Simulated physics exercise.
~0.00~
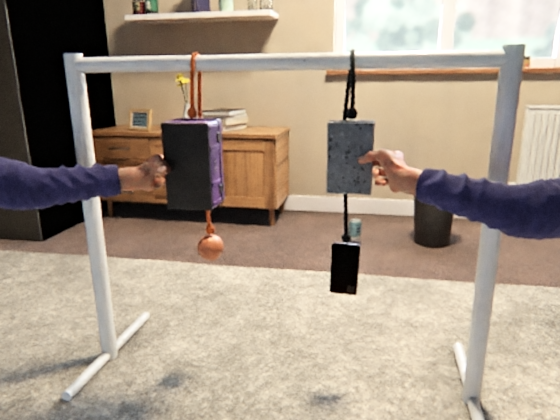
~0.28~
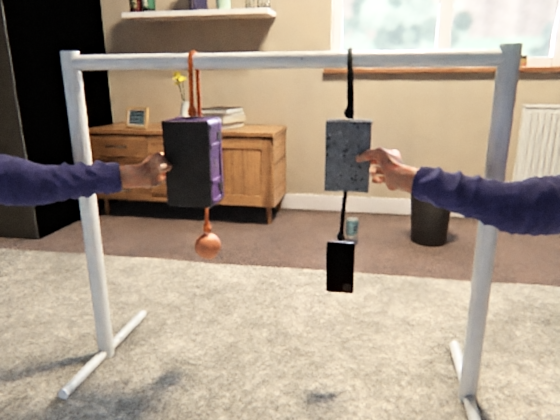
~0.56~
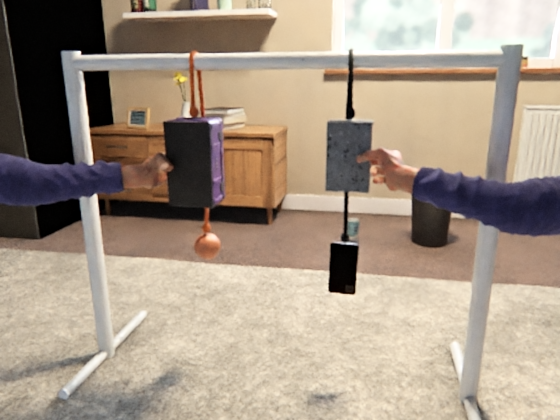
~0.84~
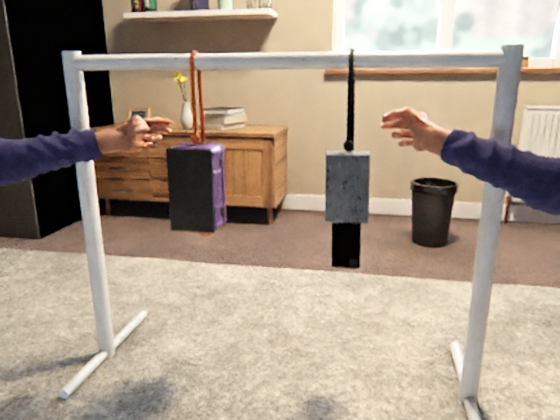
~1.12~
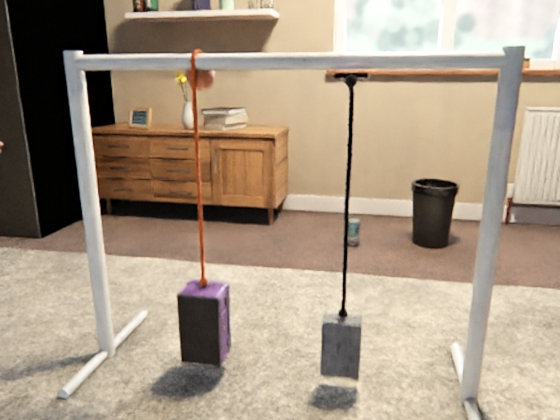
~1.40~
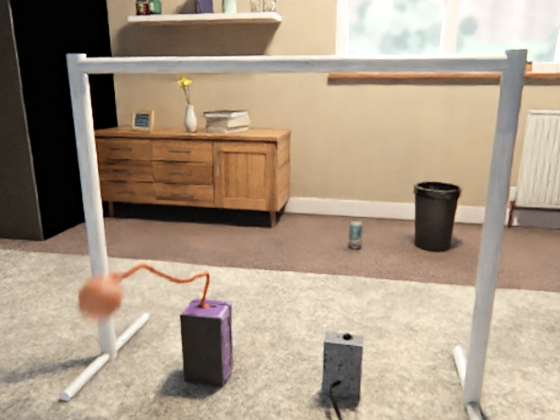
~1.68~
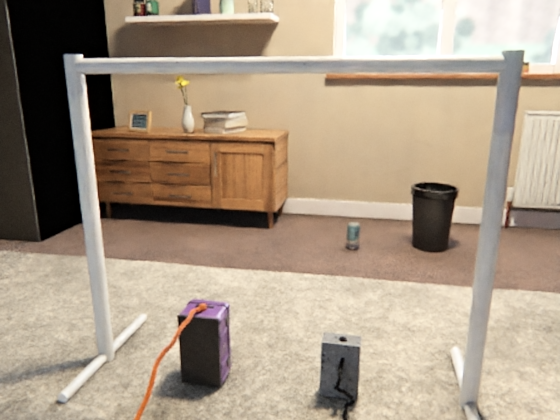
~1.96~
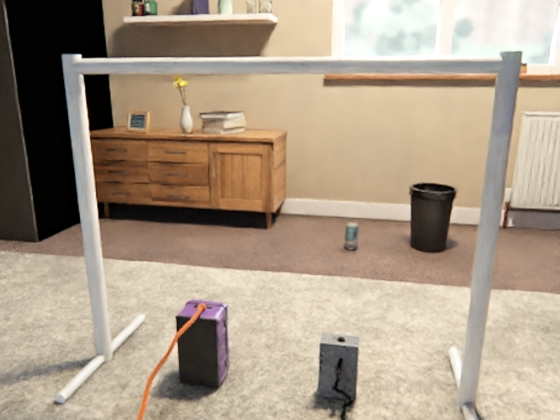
The clip shows two hands holding a purple case and a grey paver on ropes looped over a white rail, with an orange ball and a dark phone as counterweights. The hands let go, both blocks drop, the ropes slip off the rail, and the blocks rest on the floor.
